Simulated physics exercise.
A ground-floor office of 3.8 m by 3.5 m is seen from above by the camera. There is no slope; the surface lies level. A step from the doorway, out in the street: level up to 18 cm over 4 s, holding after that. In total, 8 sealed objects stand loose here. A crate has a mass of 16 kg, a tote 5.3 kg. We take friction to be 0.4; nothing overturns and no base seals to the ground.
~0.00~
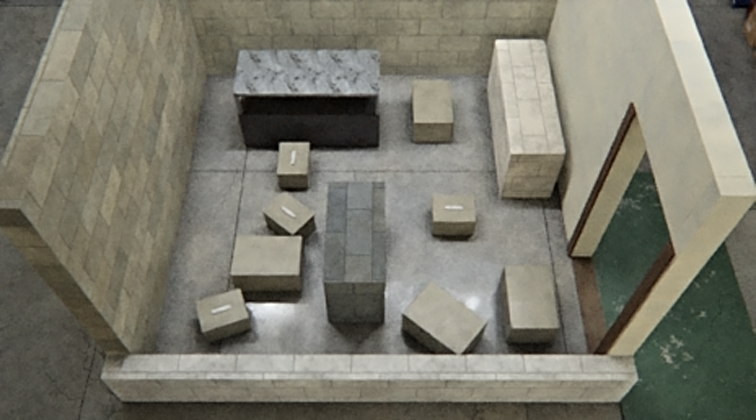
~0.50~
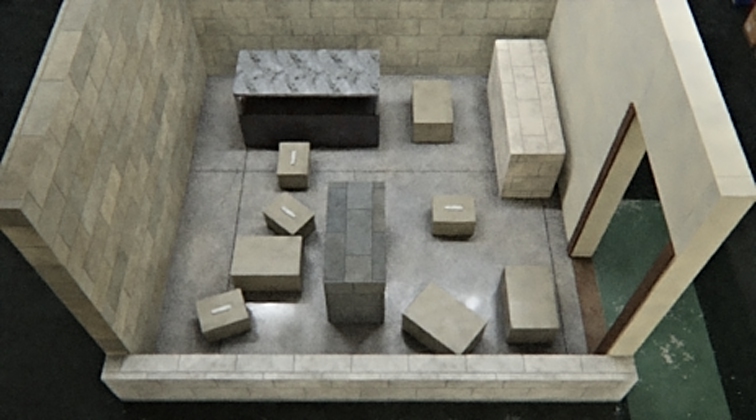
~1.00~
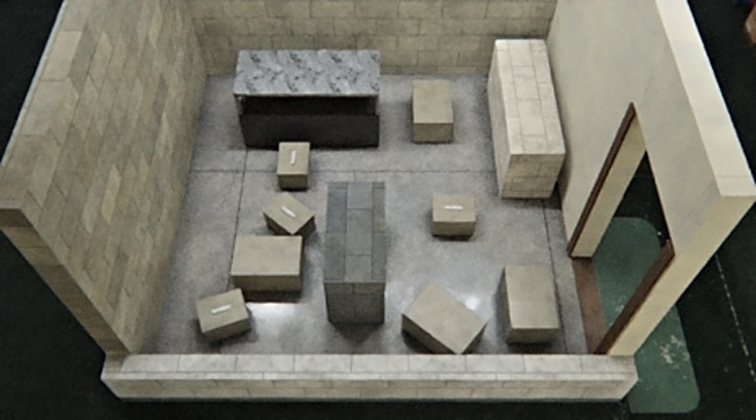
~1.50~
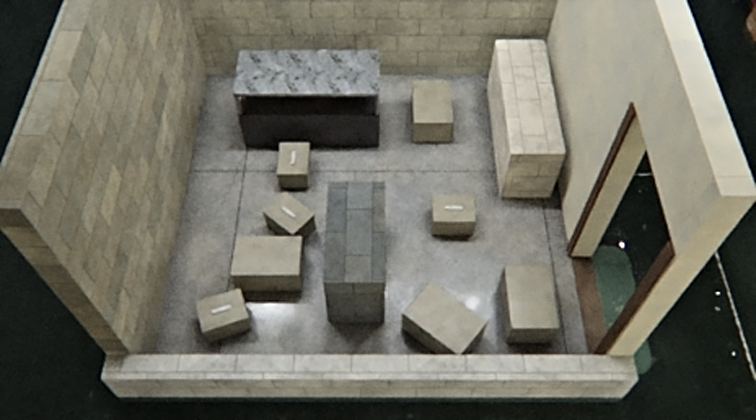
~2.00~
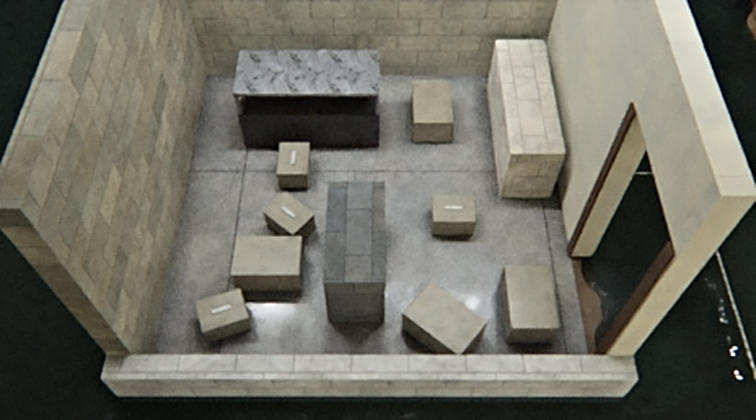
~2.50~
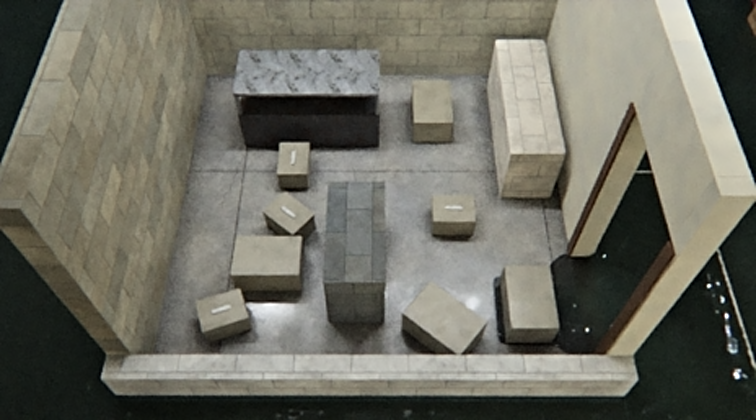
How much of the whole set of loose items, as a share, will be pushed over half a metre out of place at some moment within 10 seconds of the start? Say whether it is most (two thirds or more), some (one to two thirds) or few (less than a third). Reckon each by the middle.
Some.
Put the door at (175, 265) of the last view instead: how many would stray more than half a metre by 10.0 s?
You'd get 3 in that case.
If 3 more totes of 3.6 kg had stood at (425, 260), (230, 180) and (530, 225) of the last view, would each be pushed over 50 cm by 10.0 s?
Order as asked - exceeds the limit, falls below the limit, falls below the limit.
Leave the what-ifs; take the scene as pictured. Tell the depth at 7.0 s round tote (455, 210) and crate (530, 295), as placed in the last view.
First about 6 cm, second about 7 cm.
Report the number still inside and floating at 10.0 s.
Of them, 6.
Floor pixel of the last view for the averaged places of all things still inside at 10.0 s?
Around (329, 214).
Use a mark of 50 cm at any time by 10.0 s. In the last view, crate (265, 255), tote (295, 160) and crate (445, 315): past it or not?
One by one: Below; above; below.
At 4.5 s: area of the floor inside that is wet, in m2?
Wet area: Approx. 3.5 m2.
After 3.5 s 0 of 8 are over 50 cm from their spots; 0 afloat.
After 4.5 s 1 of 8 are over 50 cm from their spots; 0 afloat.
After 7.0 s 3 of 8 are over 50 cm from their spots; 2 afloat.
After 10.0 s 4 of 8 are over 50 cm from their spots, and 4 have been at some point; 6 afloat.
